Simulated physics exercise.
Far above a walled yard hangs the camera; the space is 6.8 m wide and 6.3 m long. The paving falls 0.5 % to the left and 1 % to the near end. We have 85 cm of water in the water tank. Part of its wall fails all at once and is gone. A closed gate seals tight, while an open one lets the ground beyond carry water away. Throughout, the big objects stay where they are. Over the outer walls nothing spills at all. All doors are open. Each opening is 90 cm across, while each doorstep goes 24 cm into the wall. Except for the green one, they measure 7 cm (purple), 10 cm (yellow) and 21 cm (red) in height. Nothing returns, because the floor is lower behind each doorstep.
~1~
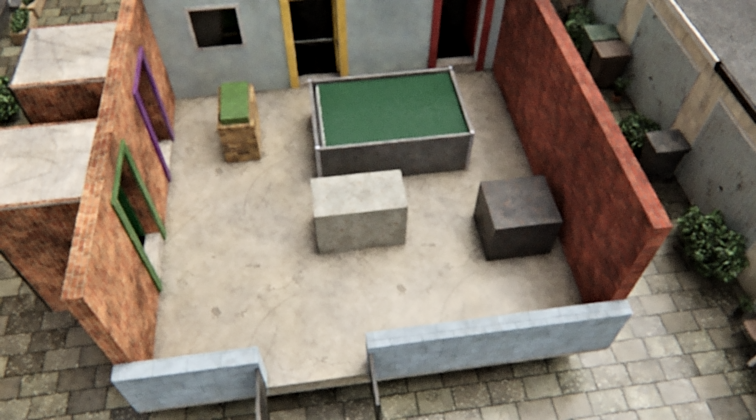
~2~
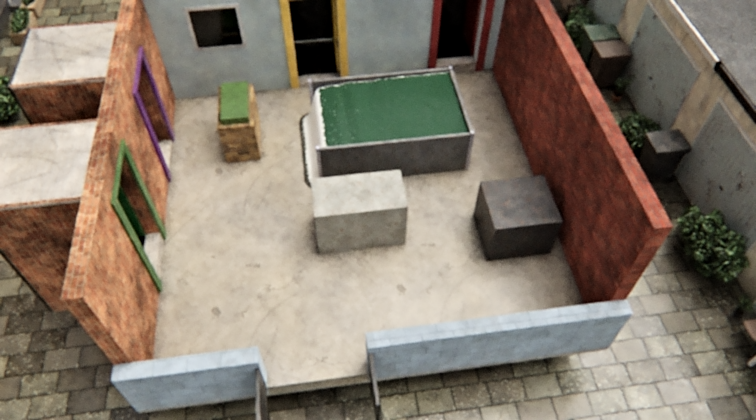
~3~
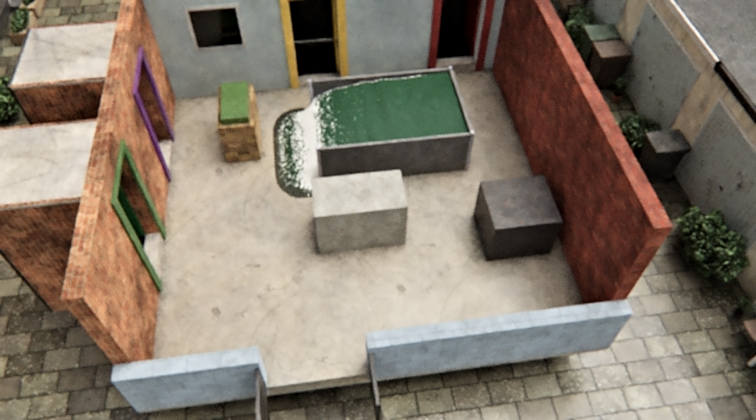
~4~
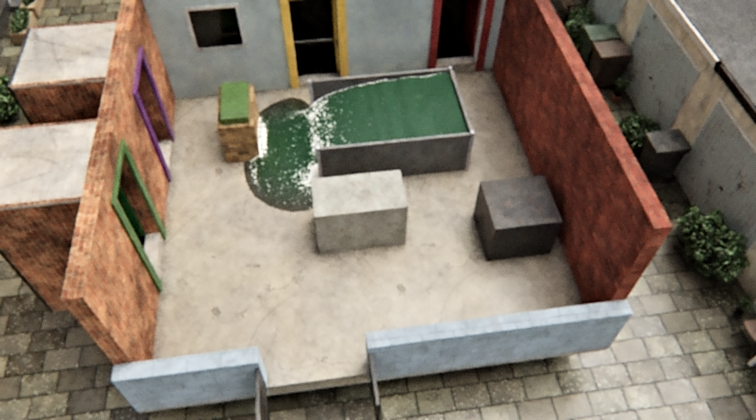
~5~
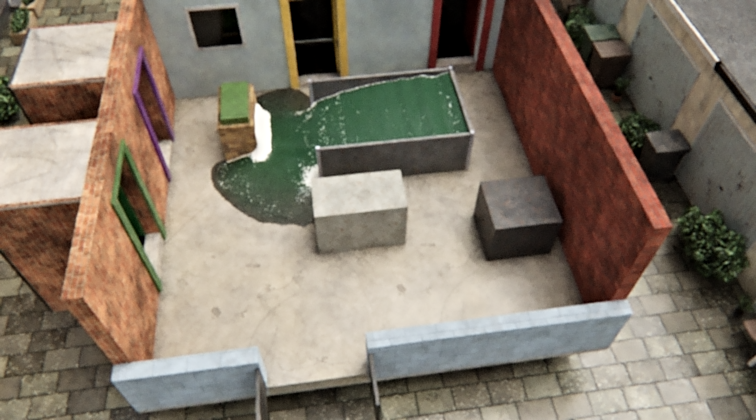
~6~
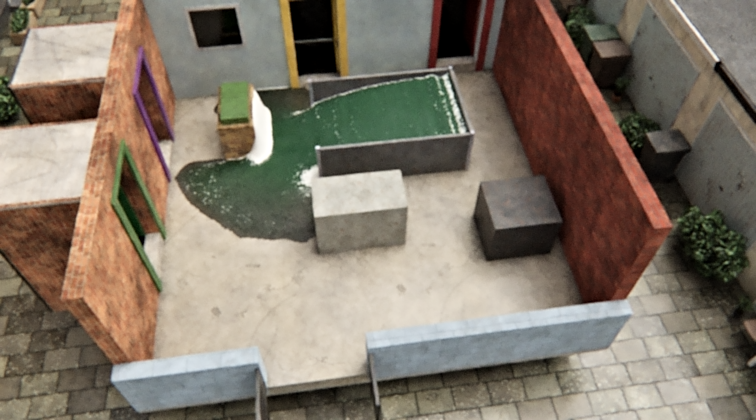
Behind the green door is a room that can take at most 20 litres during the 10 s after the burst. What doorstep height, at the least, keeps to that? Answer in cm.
I would say about 25 cm.
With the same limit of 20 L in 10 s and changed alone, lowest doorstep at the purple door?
Purple: Roughly 23 cm.
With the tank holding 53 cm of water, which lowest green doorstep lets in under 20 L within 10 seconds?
About 15 cm.
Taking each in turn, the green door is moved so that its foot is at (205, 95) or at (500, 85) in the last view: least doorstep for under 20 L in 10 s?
Minimums: Roughly 17 cm and 16 cm.
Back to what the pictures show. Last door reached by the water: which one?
Last in order comes the red door.
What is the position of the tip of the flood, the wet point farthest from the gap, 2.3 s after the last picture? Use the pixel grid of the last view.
At about (152, 387).
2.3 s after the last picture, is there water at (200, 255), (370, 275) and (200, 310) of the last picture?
One by one: Drenched, clear, drenched.
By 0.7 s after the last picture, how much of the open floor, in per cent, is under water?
Wet share: Near 30 %.
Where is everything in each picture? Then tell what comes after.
The water tank at (388, 109) is whole and still, 85 cm deep; the green door at (144, 227) is dry, in the first picture.
Water pours out at (318, 139) and has run 0.3 m, to (309, 180); about 7 cm deep outside, 85 cm at the back, in the second picture.
The front is at (279, 173), 0.8 m from the gap at (318, 139); 1.5 m2 of floor is wet, 85 cm left at the back, in the third picture.
The gap is at (318, 140), the front 1.3 m out at (251, 179); the back of the water tank holds 85 cm, in the fourth picture.
The gap is at (318, 141), the front 1.9 m out at (218, 182); the back of the water tank holds 82 cm, in the fifth picture.
The gap is at (318, 141), the front 2.6 m out at (182, 184); the back of the water tank holds 74 cm; the green door at (144, 227), 3.6 m from the gap, is still 1.3 m from the nearest water, in the sixth picture.
Then, 0.7 s after the last picture water covers 30 % of the floor, deepest (60 cm) near (265, 145); 24 cm at the green door, 0 litres in over its 24 cm doorstep.
Then, 2.3 s after the last picture water covers 55 % of the floor, deepest (49 cm) near (152, 387); 26 cm at the green door, 23 litres in over its 24 cm doorstep.
Then, 9.3 s after the last picture water covers 95 % of the floor, deepest (18 cm) near (428, 350); 9 cm at the green door, 27 litres in over its 24 cm doorstep.
At the green door as built, the water peaked near 32 cm, 1.3 s after the last picture.
Run again over the same 10 s with other heights there, 53 litres in over 20.5 cm, 11 litres over 27.5 cm. The limit of 20 litres is kept from about 25 cm up.
